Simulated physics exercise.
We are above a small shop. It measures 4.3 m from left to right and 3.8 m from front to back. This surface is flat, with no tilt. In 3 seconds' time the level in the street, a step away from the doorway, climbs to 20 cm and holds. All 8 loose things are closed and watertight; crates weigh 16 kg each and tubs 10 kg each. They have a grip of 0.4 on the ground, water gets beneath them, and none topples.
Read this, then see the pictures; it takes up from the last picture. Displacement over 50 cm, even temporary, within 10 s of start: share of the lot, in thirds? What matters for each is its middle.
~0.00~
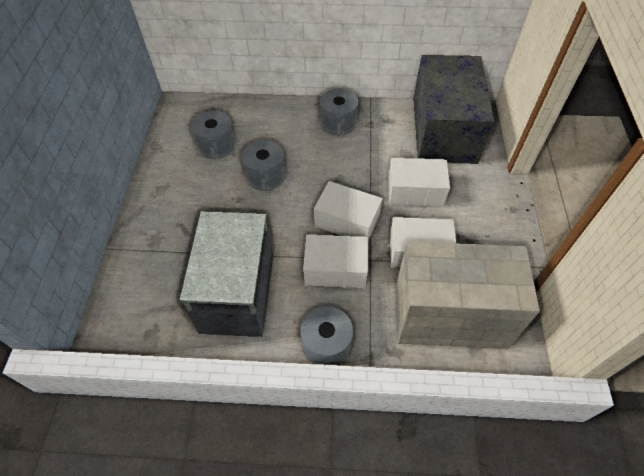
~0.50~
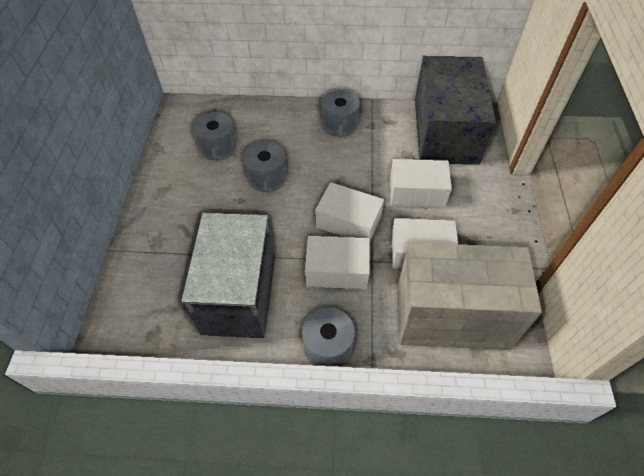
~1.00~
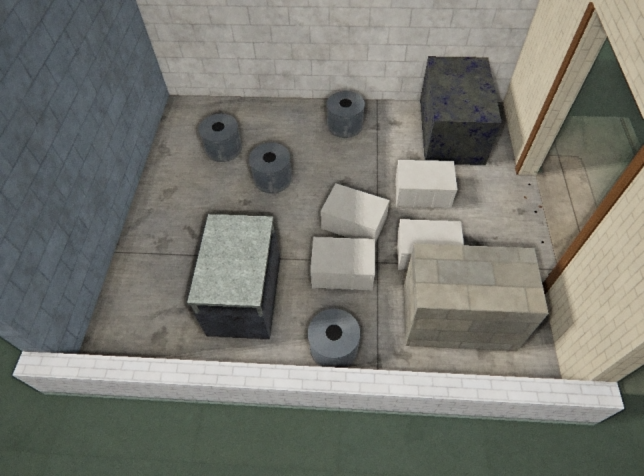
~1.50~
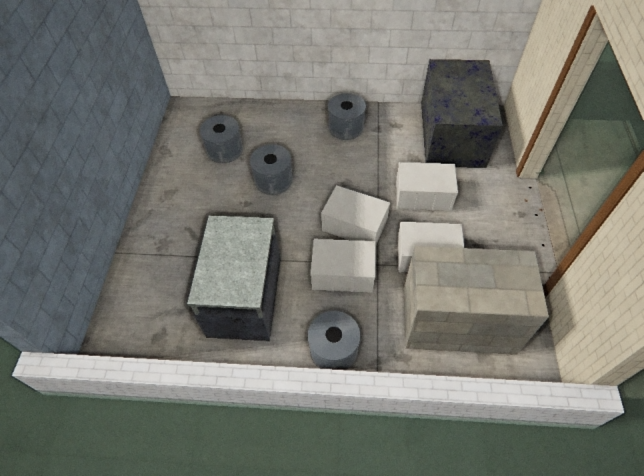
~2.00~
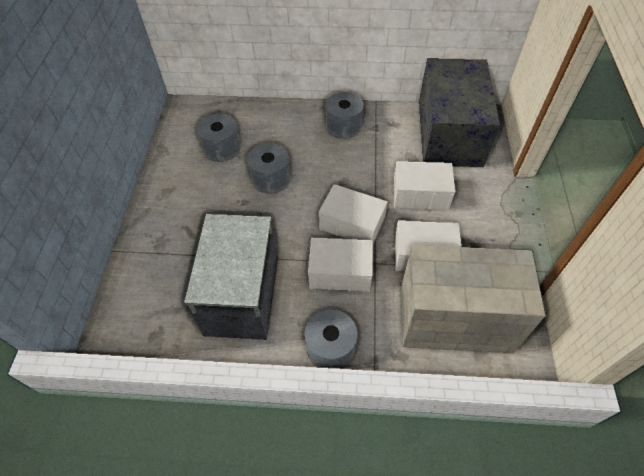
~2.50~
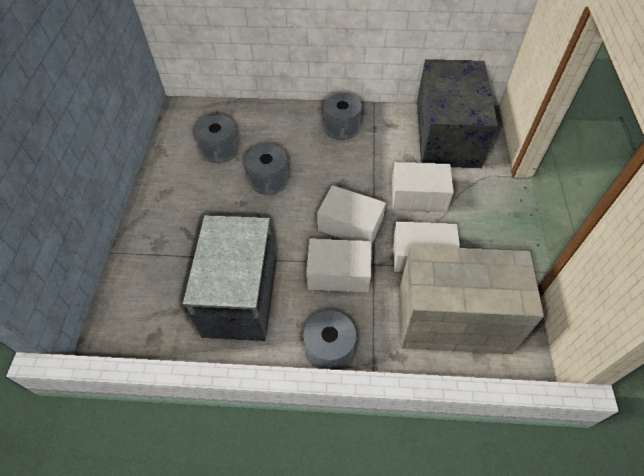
Share: Two thirds plus.
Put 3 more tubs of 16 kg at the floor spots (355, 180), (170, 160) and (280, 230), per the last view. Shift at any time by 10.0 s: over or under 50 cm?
The first one tops the mark, the next tops the mark, and the last tops the mark.
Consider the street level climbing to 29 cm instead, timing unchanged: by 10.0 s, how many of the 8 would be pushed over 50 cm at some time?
So the tally would be 8.
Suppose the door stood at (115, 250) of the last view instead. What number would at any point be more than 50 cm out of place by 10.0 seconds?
You'd get 5 in that case.
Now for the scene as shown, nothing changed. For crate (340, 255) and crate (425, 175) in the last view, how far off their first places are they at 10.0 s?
First 40 cm, then 200 cm.
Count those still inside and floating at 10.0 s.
Total: 8.
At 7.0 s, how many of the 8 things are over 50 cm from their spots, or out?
I count 6 of them.
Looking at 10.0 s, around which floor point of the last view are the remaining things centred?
That lands at roughly (256, 225).
After 3.5 s 0 of 8 are over 50 cm from their spots; 0 afloat.
After 4.5 s 3 of 8 are over 50 cm from their spots; 1 afloat.
After 7.0 s 6 of 8 are over 50 cm from their spots; 3 afloat.
After 10.0 s 7 of 8 are over 50 cm from their spots, and 8 have been at some point; 8 afloat.
